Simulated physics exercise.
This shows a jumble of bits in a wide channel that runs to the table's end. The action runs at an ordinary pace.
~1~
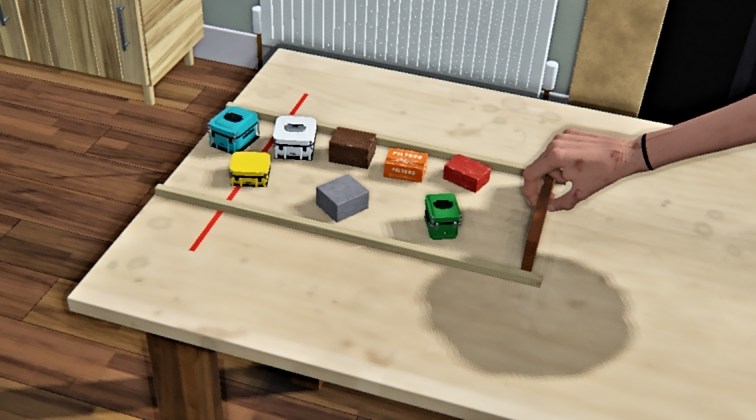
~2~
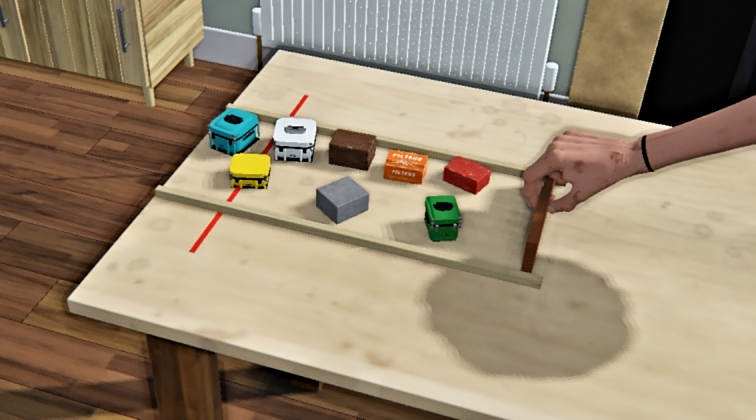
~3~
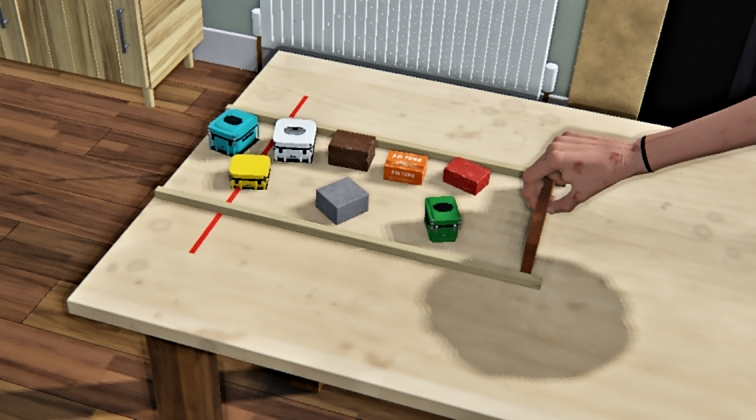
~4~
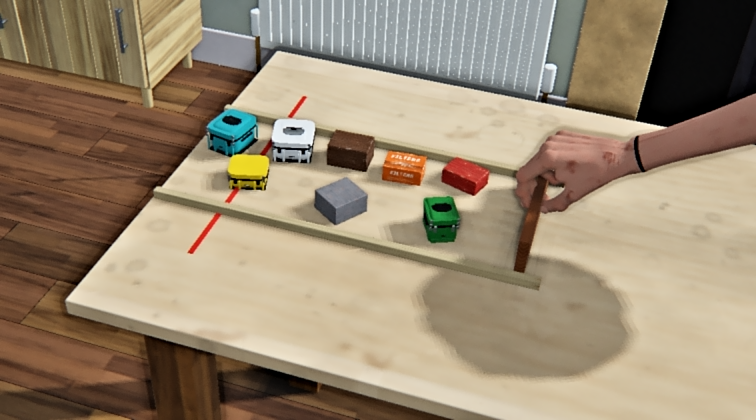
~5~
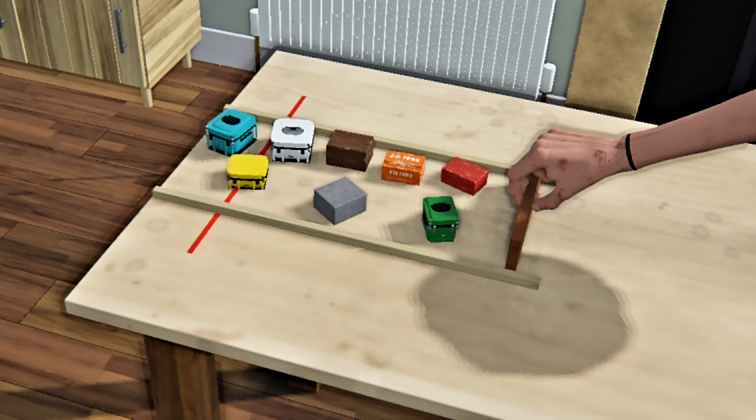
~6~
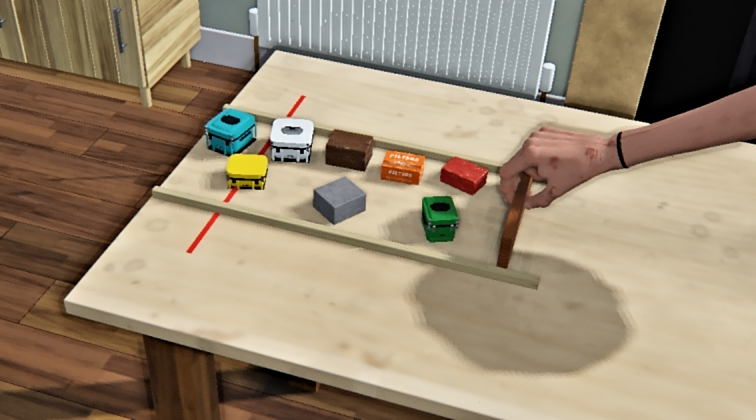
A hand with a dark wristband holds an upright brown board across a channel on a pale wooden table, seen from above at an angle. Between the rails sit turquoise, white and yellow cases by a red line at left, brown, orange and red blocks, a grey block and a green case. The hand slides the board slightly left, while the objects and view stay practically still.
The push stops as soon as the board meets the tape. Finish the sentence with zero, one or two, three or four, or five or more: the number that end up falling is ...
The number that end up falling is three or four.
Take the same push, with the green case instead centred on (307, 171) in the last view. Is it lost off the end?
Result: It remains there.
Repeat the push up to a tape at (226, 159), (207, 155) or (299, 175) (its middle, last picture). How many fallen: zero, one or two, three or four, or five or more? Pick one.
Five or more; five or more; 1 or 2.
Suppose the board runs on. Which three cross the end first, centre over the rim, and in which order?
First the turquoise case, then the white case, then the brown block.
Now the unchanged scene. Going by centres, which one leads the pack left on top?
The orange box ends nearest.
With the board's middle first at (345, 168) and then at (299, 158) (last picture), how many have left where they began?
The counts are 7 and 8.
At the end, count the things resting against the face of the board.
It's 2 of them.
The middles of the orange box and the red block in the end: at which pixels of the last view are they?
The orange box comes to rest close to (214, 128), while the red block rests close to (252, 133).
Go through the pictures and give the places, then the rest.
Turquoise case (234, 130); yellow case (250, 170); white case (295, 138); board (542, 209); tape (256, 163), in the first frame.
Yellow case (251, 172); orange box (406, 167), in the second frame.
White case (295, 141); board (541, 211), in the third frame.
Turquoise case (233, 132); brown block (351, 151), in the fourth frame.
Yellow case (248, 173); grey block (340, 200), in the fifth frame.
Turquoise case (231, 132); yellow case (248, 172); white case (292, 141); board (519, 207); tape (253, 165), in the sixth frame.
Soon after, none off yet; turquoise case at rest near (231, 132); yellow case at rest near (248, 172); white case at rest near (292, 141).
Then, none off yet; turquoise case moved about its own width near (202, 127); yellow case at rest near (248, 172); white case moved about its own width near (241, 129).
Further on, two off so far; turquoise case on the floor near (132, 381); yellow case moved about its own width near (207, 160); white case falling near (176, 196).
At rest, the number that fall off is three or four; fallen, brown block, white case, yellow case and turquoise case.
